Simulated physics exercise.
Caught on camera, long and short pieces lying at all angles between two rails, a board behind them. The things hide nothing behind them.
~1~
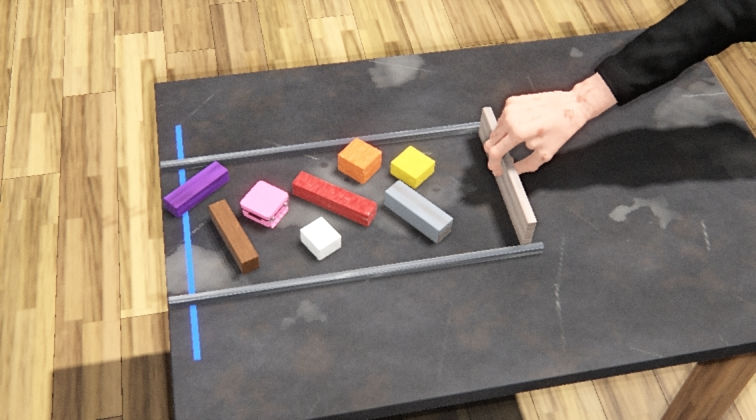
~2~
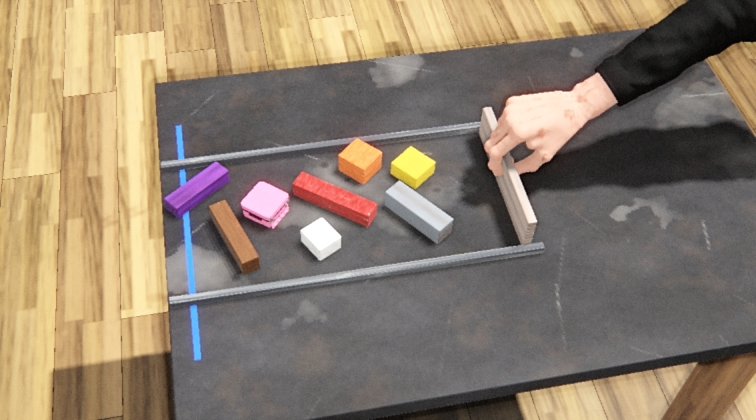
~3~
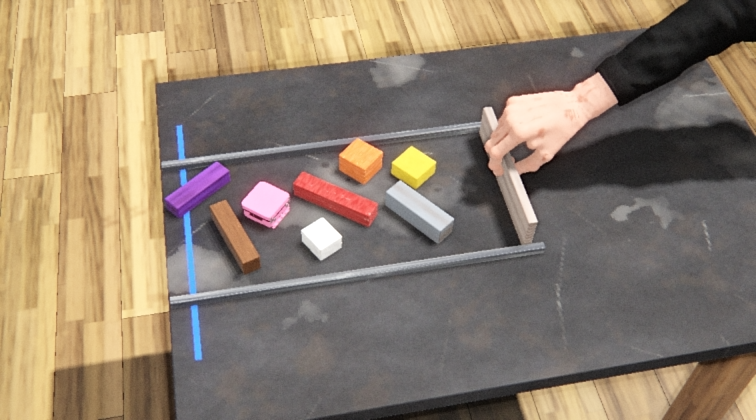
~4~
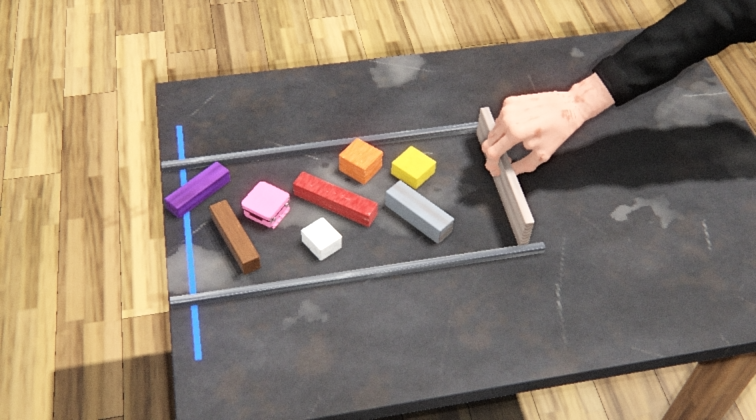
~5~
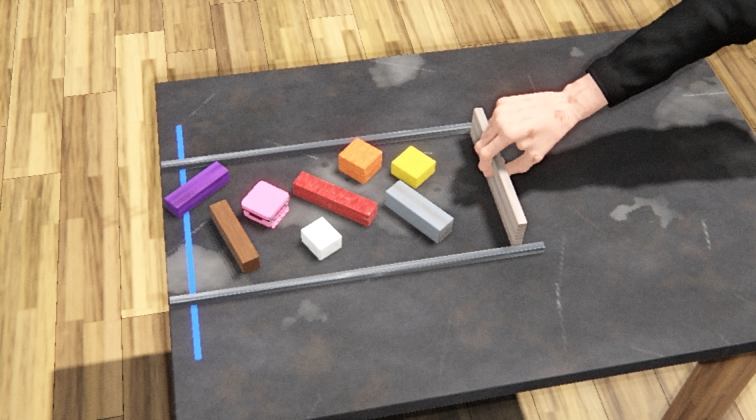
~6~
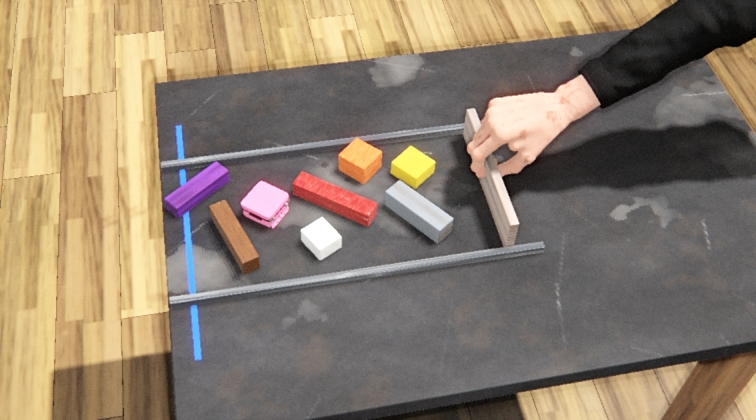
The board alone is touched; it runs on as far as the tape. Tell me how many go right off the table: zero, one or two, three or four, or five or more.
Most likely the ones that land below will number beyond four.
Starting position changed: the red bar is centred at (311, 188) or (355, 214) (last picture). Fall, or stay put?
In order, falls away; falls away.
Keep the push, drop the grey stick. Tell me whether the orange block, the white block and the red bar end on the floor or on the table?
Taking them one by one, the orange block holds its spot, the white block holds its spot and the red bar drops away.
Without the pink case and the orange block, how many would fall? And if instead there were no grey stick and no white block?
In the first try 4, in the other 4.
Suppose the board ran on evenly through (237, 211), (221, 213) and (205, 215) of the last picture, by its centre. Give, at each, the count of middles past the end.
The counts would come out as 3, 3 and 6.
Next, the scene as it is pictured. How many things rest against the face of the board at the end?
Count recorded: 2.
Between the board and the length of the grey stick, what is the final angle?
The angle is about 0 degrees.
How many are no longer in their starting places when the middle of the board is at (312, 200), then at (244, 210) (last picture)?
That makes 7 at the first spot and 8 at the second.
Soon after, none off yet; purple stick at rest near (198, 189); brown bar at rest near (234, 237); pink case at rest near (266, 206).
After that, none off yet; purple stick moving near (192, 188); brown bar displaced a little near (196, 250); pink case displaced well along near (205, 217).
In the end, the number that fall off is five or more; gone, orange block, red bar, white block, pink case, brown bar and purple stick.
